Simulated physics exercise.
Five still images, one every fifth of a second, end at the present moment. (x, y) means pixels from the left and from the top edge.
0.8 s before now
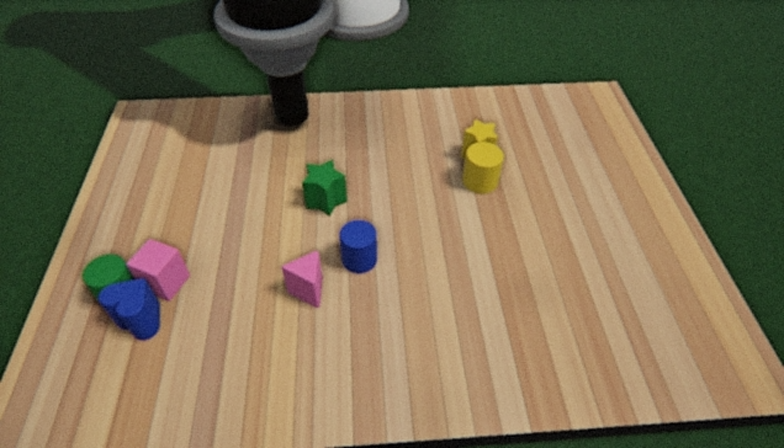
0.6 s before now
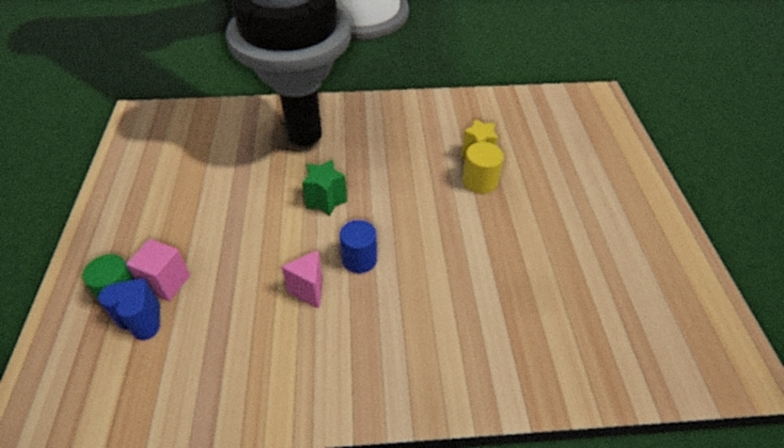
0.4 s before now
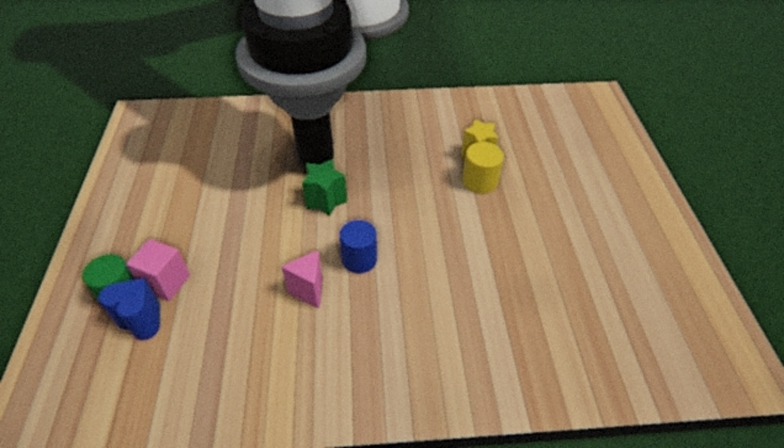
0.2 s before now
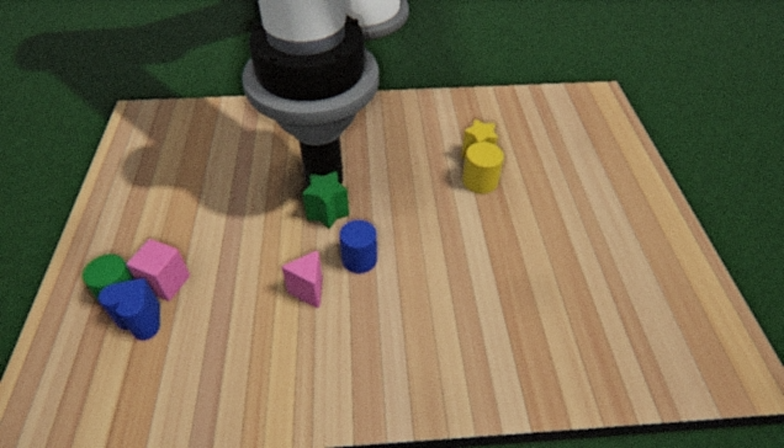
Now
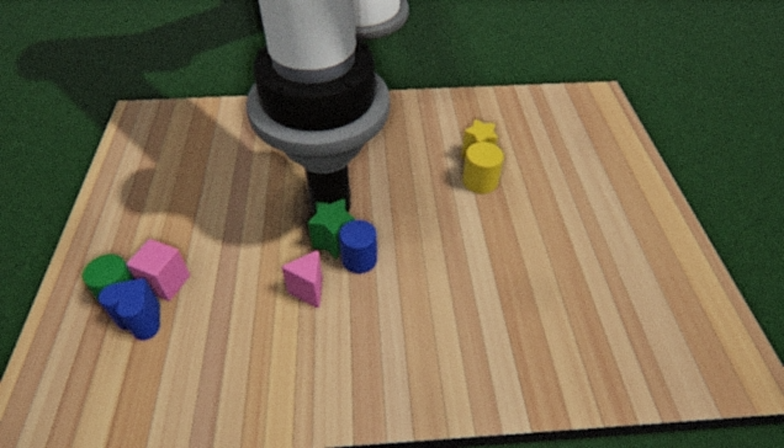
A black cylindrical rod on a grey and white robot arm reaches over a striped wooden board, seen from above at a fixed, slightly angled view. Yellow pieces sit upper right, a green star, blue cylinder and pink triangular block near the middle, and green, pink and blue pieces at left. The rod moves toward the viewer, meets the star and pushes it close beside the blue cylinder.
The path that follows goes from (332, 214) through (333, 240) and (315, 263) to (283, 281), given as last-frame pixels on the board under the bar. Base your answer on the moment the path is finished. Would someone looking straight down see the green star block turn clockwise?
That would be a no.
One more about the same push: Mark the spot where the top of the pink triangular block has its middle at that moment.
It comes to (296, 287).
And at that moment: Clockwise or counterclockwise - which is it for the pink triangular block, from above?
Rotates clockwise.
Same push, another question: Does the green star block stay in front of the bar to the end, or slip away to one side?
I think the bar loses the green star block somewhere along the way.
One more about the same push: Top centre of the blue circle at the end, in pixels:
At roughly (373, 269).
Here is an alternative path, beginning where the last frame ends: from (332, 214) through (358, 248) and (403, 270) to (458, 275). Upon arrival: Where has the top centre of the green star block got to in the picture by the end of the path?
Located at (373, 269).
What follows on the original path. One third of the way, bar at (333, 233); pink triangular block at (303, 269); green star block at (334, 243); blue circle at (368, 260).
Two thirds of the way, bar at (313, 257); pink triangular block at (297, 285), turned 60° clockwise; green star block at (331, 263), turned 30° anticlockwise; blue circle at (373, 269).
At the end, bar at (282, 274); pink triangular block at (296, 287), turned 65° clockwise; green star block at (330, 264), turned 40° anticlockwise; blue circle at (373, 269).
